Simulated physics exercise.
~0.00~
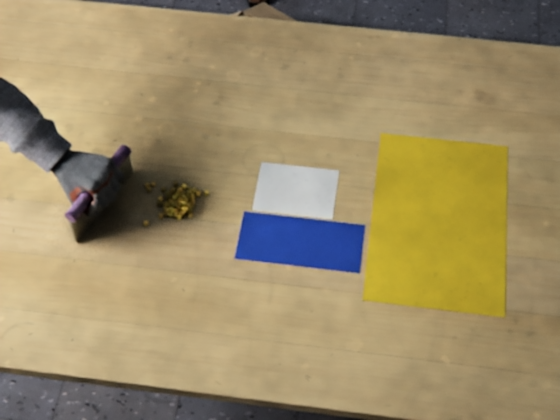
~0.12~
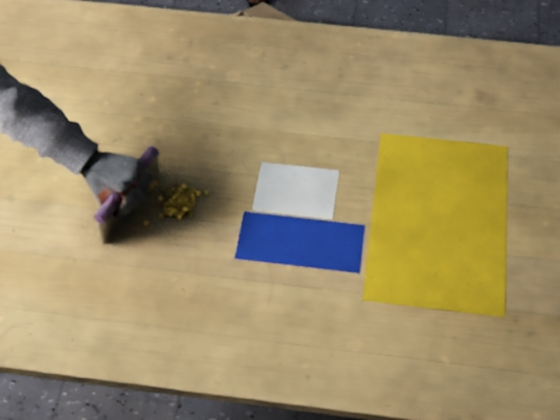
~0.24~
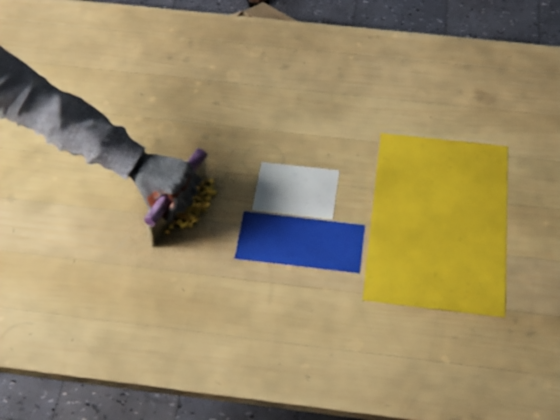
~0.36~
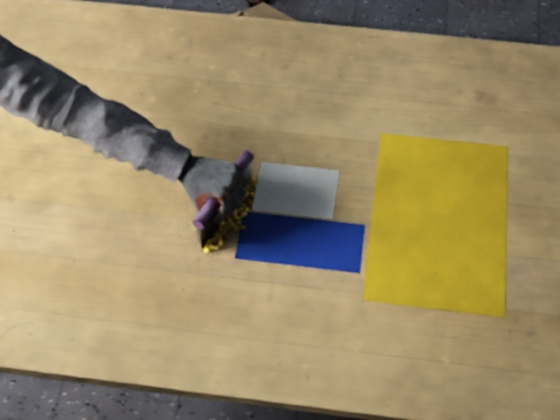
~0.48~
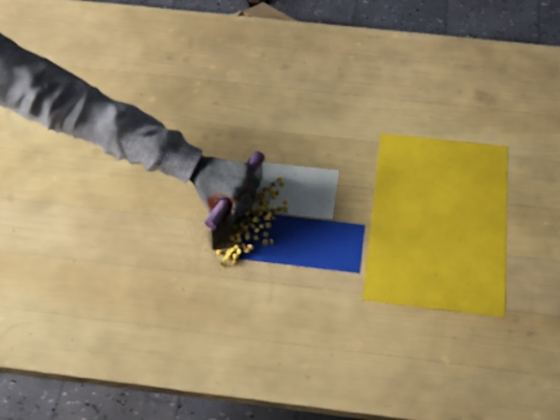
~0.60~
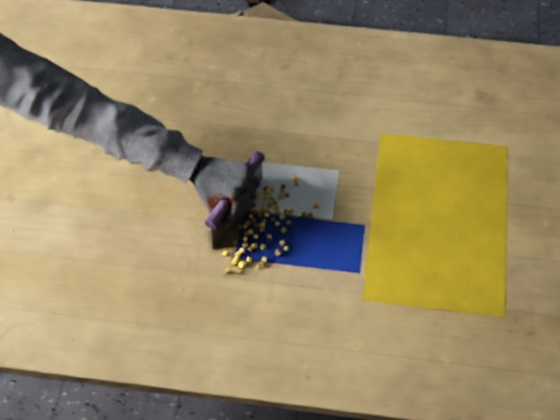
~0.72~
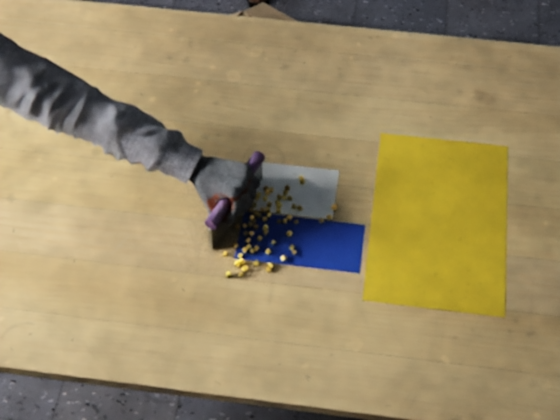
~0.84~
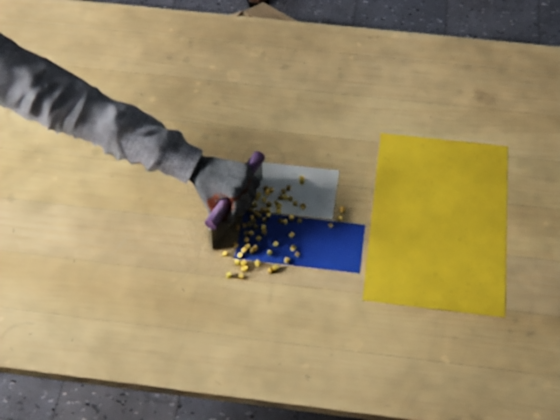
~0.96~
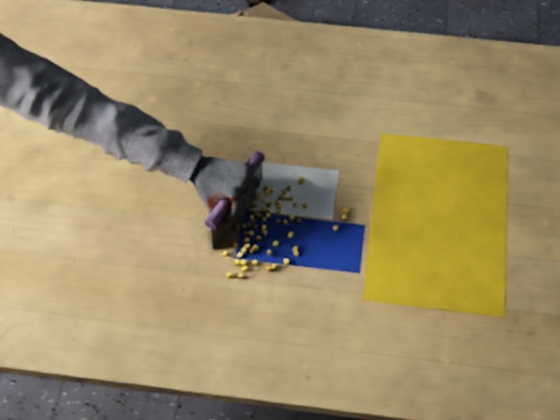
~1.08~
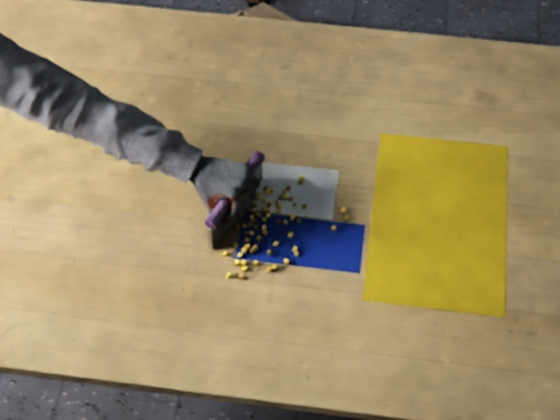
A gloved hand holding a scraper moved right across a wooden table, pushing a small heap of yellowish bits, then stopped as they scattered ahead over the blue and white sheets, a few ending on bare wood and none on the yellow sheet.
